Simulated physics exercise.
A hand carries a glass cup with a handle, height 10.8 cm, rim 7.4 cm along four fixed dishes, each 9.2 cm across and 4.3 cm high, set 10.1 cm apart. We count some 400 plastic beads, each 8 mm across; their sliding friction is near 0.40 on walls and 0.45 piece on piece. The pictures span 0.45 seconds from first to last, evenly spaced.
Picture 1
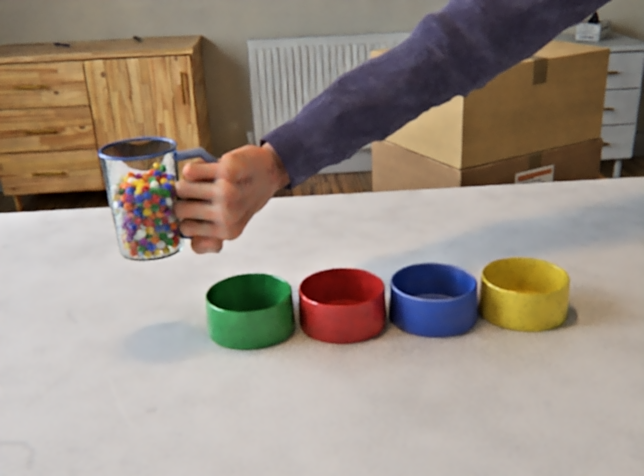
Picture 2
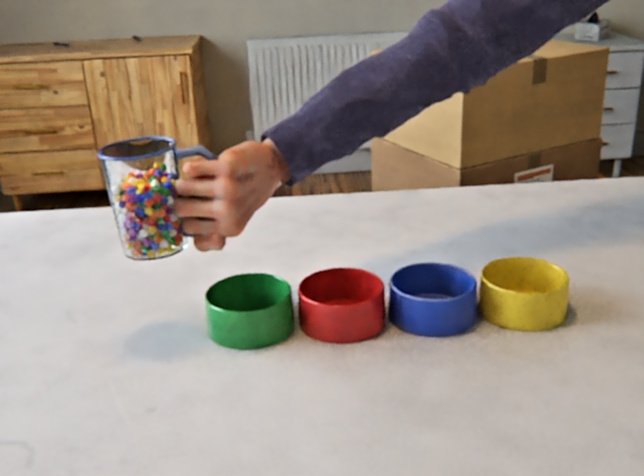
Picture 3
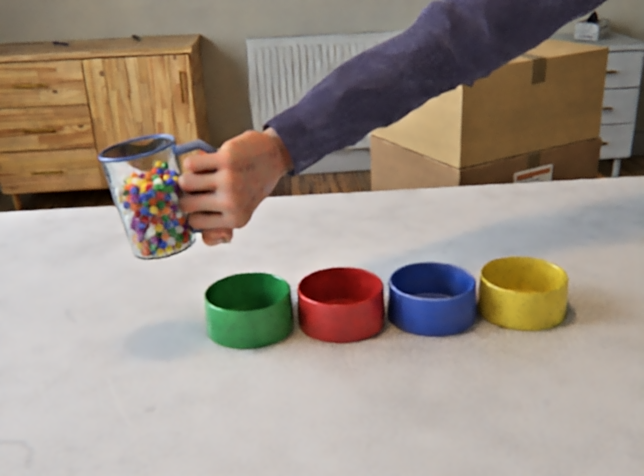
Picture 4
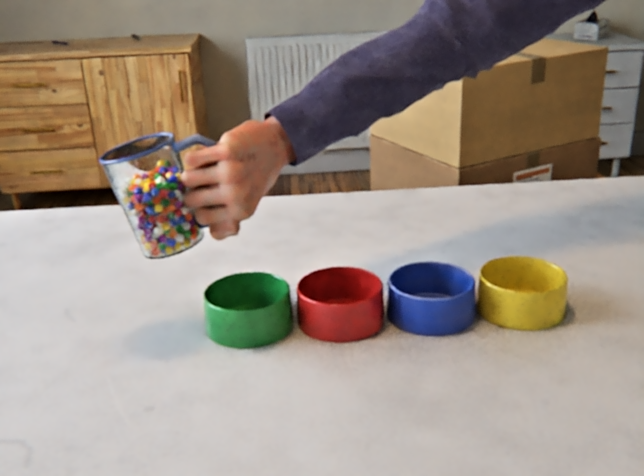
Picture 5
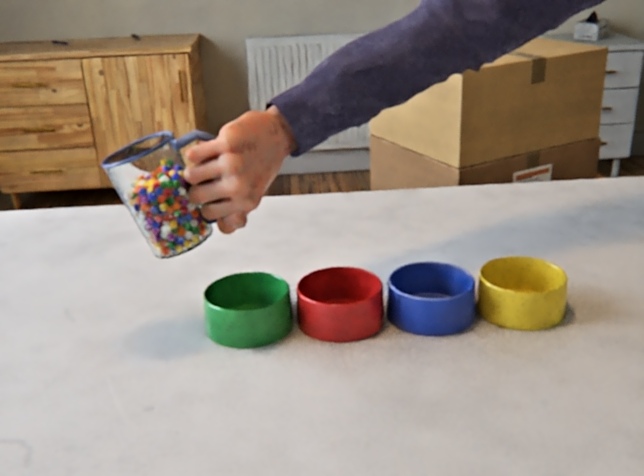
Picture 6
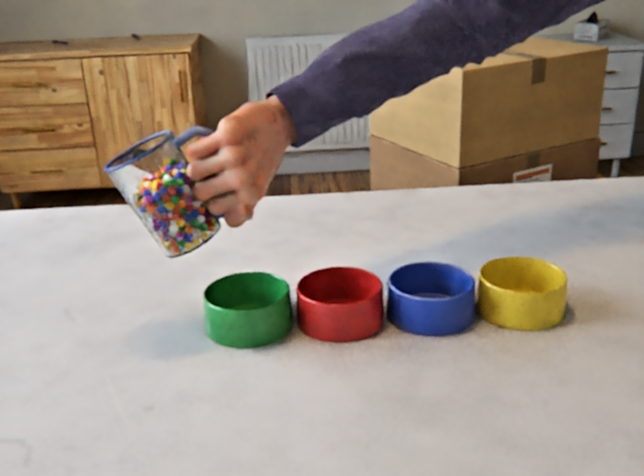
The video shows a hand holding a clear cup of colourful beads above a table with green, red, blue and yellow dishes in a row, then gradually tilting the cup to the left while the beads stay inside.
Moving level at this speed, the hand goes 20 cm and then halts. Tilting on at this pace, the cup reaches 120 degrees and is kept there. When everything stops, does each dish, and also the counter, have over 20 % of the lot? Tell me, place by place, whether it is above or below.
Red: Below the mark; blue: Below the mark; green: Above the mark; yellow: Below the mark; counter: Above the mark.
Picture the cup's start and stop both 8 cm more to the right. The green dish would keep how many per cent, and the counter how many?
Shares in that case - green 80 / counter 20.
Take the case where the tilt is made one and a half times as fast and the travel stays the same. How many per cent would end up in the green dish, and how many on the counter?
Then the green dish would get 0 and the counter 100.
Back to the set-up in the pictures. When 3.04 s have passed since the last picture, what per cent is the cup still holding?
0 per cent.
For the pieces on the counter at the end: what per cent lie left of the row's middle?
100 per cent.
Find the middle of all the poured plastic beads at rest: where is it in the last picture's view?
In the last view, approximately (194, 324).
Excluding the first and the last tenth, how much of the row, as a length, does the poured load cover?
17 cm, roughly.
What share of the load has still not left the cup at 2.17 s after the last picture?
Some 0 per cent of the load.
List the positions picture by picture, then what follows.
In the first picture, cup at (146, 199), tilt 0 degrees, lip at (101, 150), moved 0.0 cm; middle of the pieces at (151, 213); green dish at (249, 292); red dish at (341, 287); blue dish at (433, 281); yellow dish at (525, 275).
In the second picture, cup at (147, 199), tilt 2 degrees, lip at (101, 151), moved 0.2 cm; middle of the pieces at (153, 213).
In the third picture, cup at (151, 198), tilt 7 degrees, lip at (101, 154), moved 0.7 cm; middle of the pieces at (158, 211).
In the fourth picture, cup at (156, 197), tilt 13 degrees, lip at (102, 158), moved 1.3 cm; middle of the pieces at (164, 210).
In the fifth picture, cup at (161, 197), tilt 18 degrees, lip at (104, 162), moved 1.8 cm; middle of the pieces at (171, 209).
In the sixth picture, cup at (167, 196), tilt 24 degrees, lip at (107, 167), moved 2.4 cm; middle of the pieces at (177, 208); green dish at (246, 291); red dish at (339, 285); blue dish at (431, 280); yellow dish at (522, 275).
Then, 1.30 s after the last picture, tilt 104 degrees; cup holds 95 %.
Then, 2.17 s after the last picture, tilt 120 degrees; cup holds 0 %, green 40 %.
Then, 3.04 s after the last picture, tilt 120 degrees; cup holds 0 %, green 40 %.
In the end, red 0 %, blue 0 %, green 40 %, yellow 0 %, counter 60 %.
